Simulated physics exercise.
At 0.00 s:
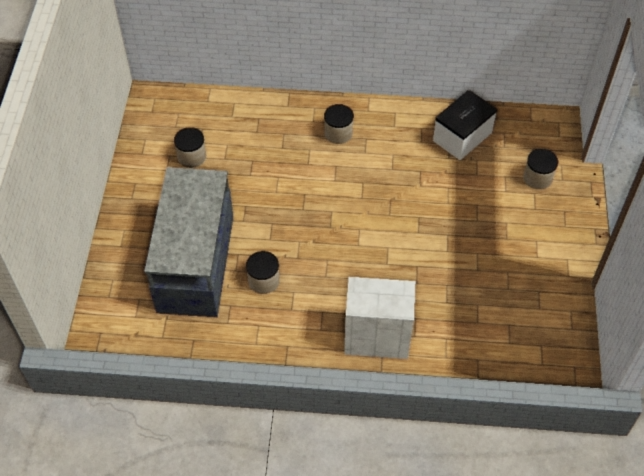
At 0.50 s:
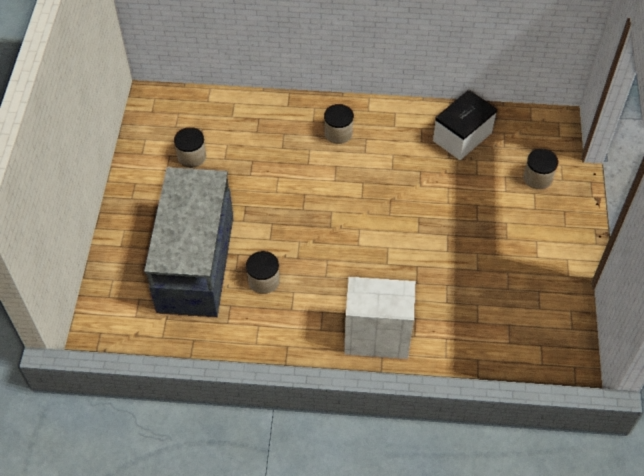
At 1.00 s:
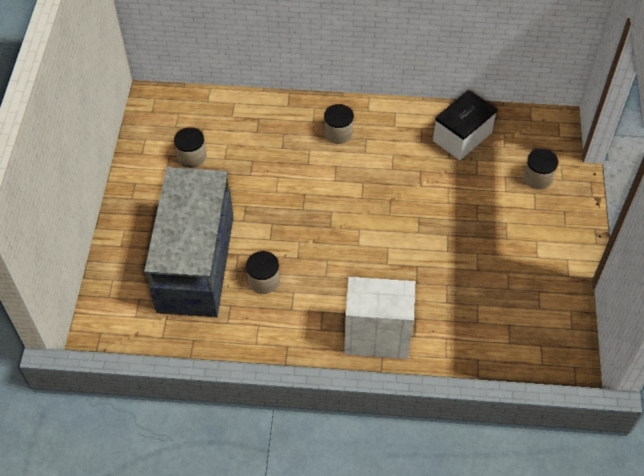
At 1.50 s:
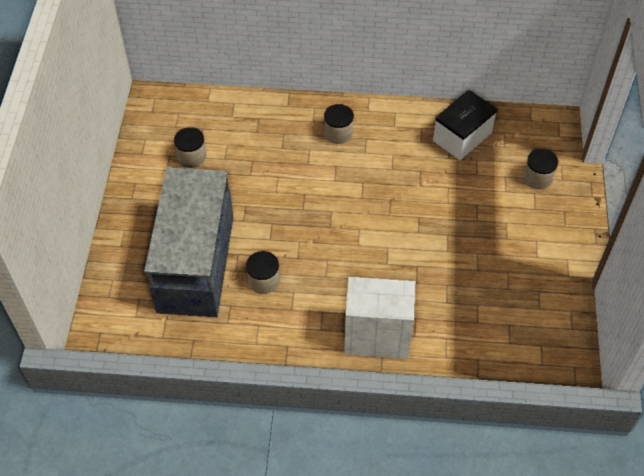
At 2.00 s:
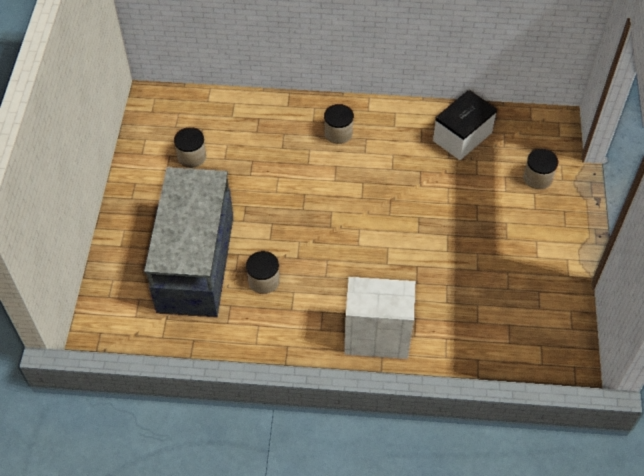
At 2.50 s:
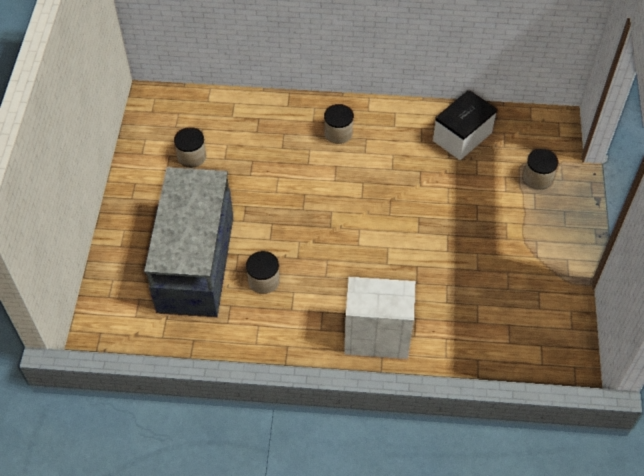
The clip shows a wood-floored room seen from above, with boxes and round pails standing still, as the ground outside turns from grey to blue and a thin, clear sheet of water spreads in through the right-hand doorway.
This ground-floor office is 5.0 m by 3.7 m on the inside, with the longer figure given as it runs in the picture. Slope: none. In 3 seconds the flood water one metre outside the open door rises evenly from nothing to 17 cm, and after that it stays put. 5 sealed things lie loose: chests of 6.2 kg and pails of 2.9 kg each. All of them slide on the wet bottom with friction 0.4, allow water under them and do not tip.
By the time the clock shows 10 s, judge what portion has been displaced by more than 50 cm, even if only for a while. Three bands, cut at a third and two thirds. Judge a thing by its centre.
The fraction is high.
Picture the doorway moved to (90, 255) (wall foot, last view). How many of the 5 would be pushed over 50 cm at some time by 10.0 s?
The answer would then be 3.
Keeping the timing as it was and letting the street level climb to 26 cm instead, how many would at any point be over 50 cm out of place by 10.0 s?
Result: 5.
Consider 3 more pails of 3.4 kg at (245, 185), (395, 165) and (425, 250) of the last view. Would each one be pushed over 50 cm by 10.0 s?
First one crosses the line, second one crosses the line, third one crosses the line.
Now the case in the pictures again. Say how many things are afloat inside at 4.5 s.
Count: 0.
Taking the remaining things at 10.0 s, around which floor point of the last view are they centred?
Roughly at (194, 186).
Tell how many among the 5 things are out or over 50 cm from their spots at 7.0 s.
Result: 5.
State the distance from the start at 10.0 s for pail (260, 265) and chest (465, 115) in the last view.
They've ended up 60 cm and 350 cm away, in that order.
After 3.5 s 0 of 5 are over 50 cm from their spots; 0 afloat.
After 4.5 s 1 of 5 are over 50 cm from their spots; 0 afloat.
After 7.0 s 5 of 5 are over 50 cm from their spots; 4 afloat.
After 10.0 s 5 of 5 are over 50 cm from their spots, and 5 have been at some point; 5 afloat.
